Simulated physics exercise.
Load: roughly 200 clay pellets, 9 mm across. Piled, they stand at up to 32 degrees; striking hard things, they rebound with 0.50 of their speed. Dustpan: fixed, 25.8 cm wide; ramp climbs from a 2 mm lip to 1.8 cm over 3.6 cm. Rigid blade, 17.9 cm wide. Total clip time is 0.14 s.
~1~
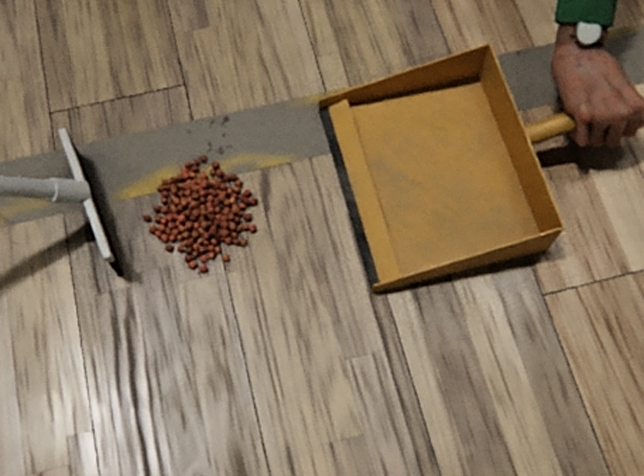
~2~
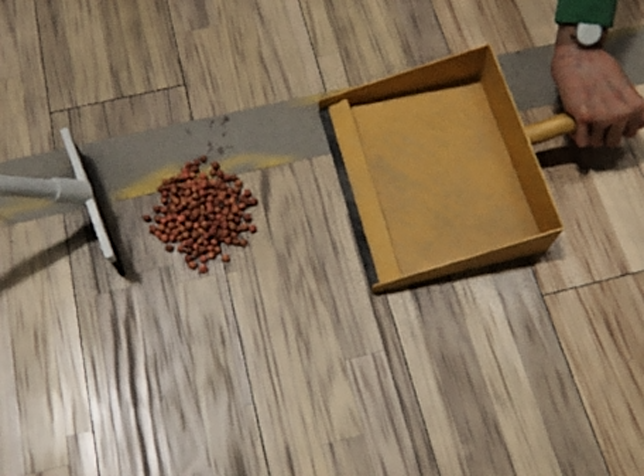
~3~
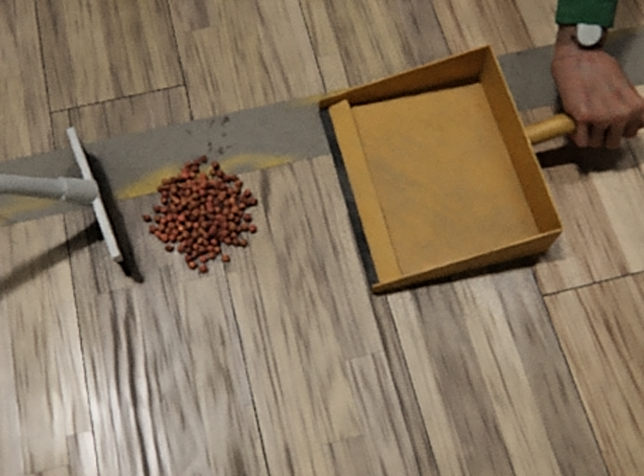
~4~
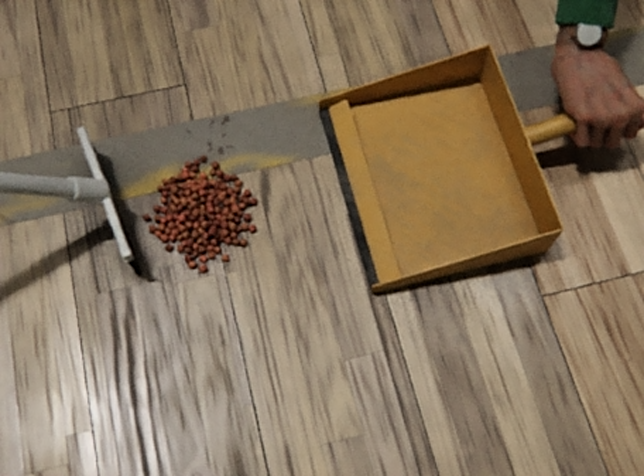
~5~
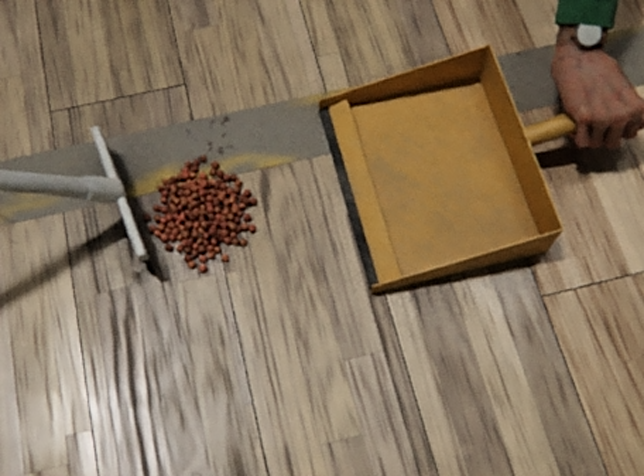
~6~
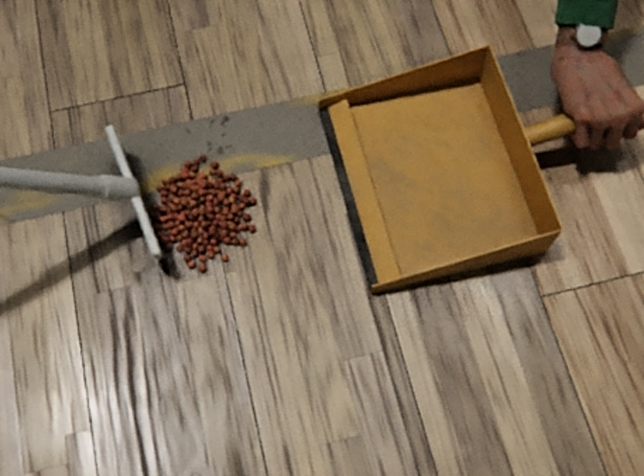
The clip opens on a pile of small reddish-brown pellets on a wood-look floor, between a pale blade on a handle at left and a yellow dustpan held by a hand at right. The blade slides slowly rightward until it meets the pile's left edge, while the pile barely changes and the dustpan stays still.
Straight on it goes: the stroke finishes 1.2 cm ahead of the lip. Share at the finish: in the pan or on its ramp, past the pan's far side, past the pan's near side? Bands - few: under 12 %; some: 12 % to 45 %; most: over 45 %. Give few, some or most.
Pan: Some, far side: Few, near side: Few.
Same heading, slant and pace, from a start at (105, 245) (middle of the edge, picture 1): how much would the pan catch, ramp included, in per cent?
Roughly 20 percent would end up there.
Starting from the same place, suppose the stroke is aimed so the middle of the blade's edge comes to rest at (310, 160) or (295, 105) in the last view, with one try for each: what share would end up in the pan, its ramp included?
First try around 30 %, second try around 20 %.
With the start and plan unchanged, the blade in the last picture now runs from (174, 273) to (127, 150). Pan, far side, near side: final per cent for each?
Final per cent - pan 15, far 5, near 5.
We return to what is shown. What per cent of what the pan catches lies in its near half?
60 per cent.
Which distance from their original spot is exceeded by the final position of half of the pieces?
18 cm or thereabouts.
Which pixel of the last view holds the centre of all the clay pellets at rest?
Near (337, 186).
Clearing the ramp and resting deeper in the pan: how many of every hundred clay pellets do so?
It comes to some 5 per cent.
Then, 0.18 s after the last picture, middle of the blade 13 cm from the lip; 0 % over the lip, far side 0 %, near side 0 %.
Then, 0.30 s after the last picture, middle of the blade 6 cm from the lip; 0 % over the lip, far side 5 %, near side 0 %.
Then, 0.55 s after the last picture, middle of the blade 3 cm from the lip; 30 % over the lip, far side 5 %, near side 0 %.
In the end, pan 30 %, far side 5 %, near side 0 %, in front of the lip or behind the blade 65 %.
